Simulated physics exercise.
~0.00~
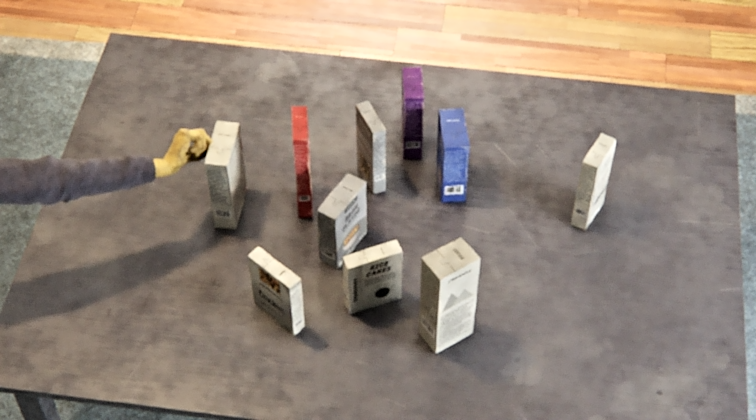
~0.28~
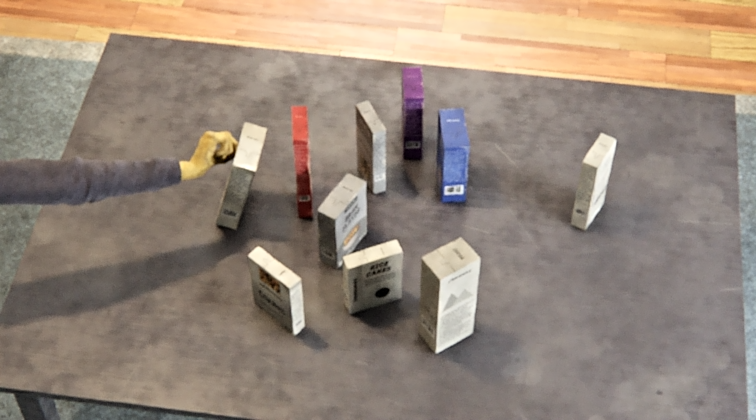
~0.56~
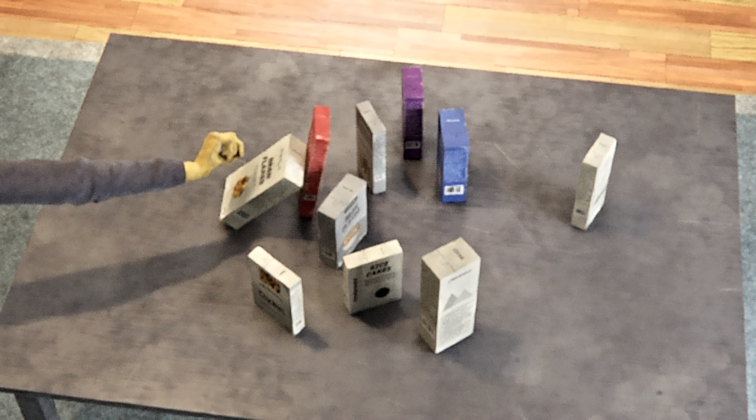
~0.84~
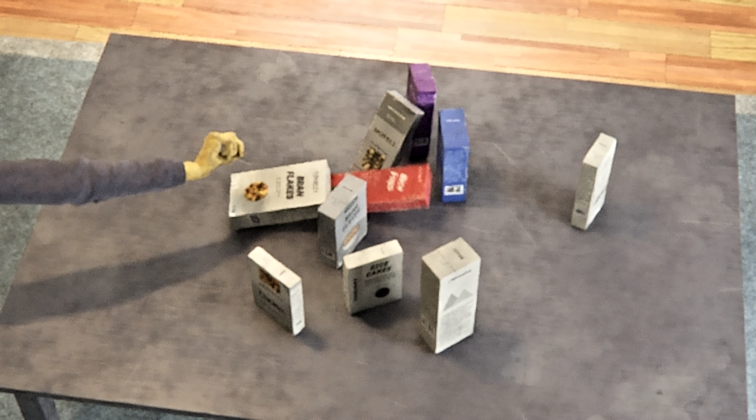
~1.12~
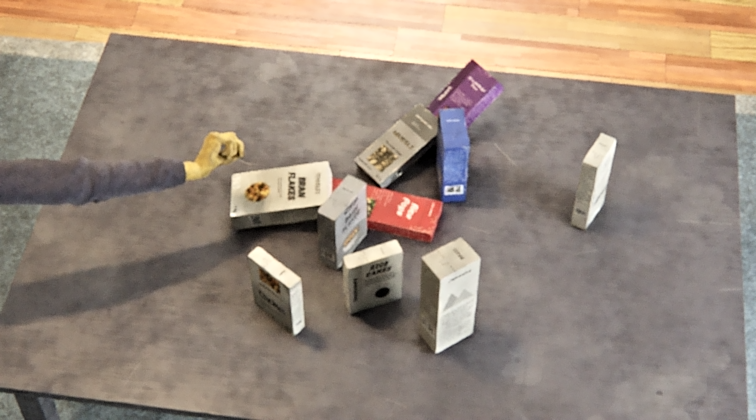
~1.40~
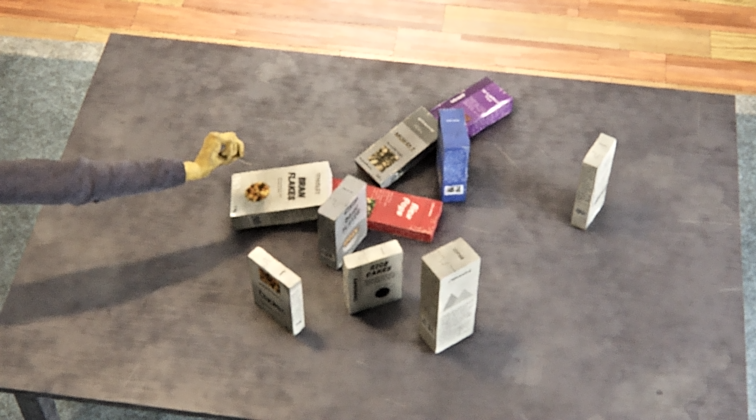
On a dark tabletop, a gloved hand tipped a pale cereal box rightward into the red one, and the red, a gray and finally the purple box toppled in turn, while the blue box and several others stayed upright.
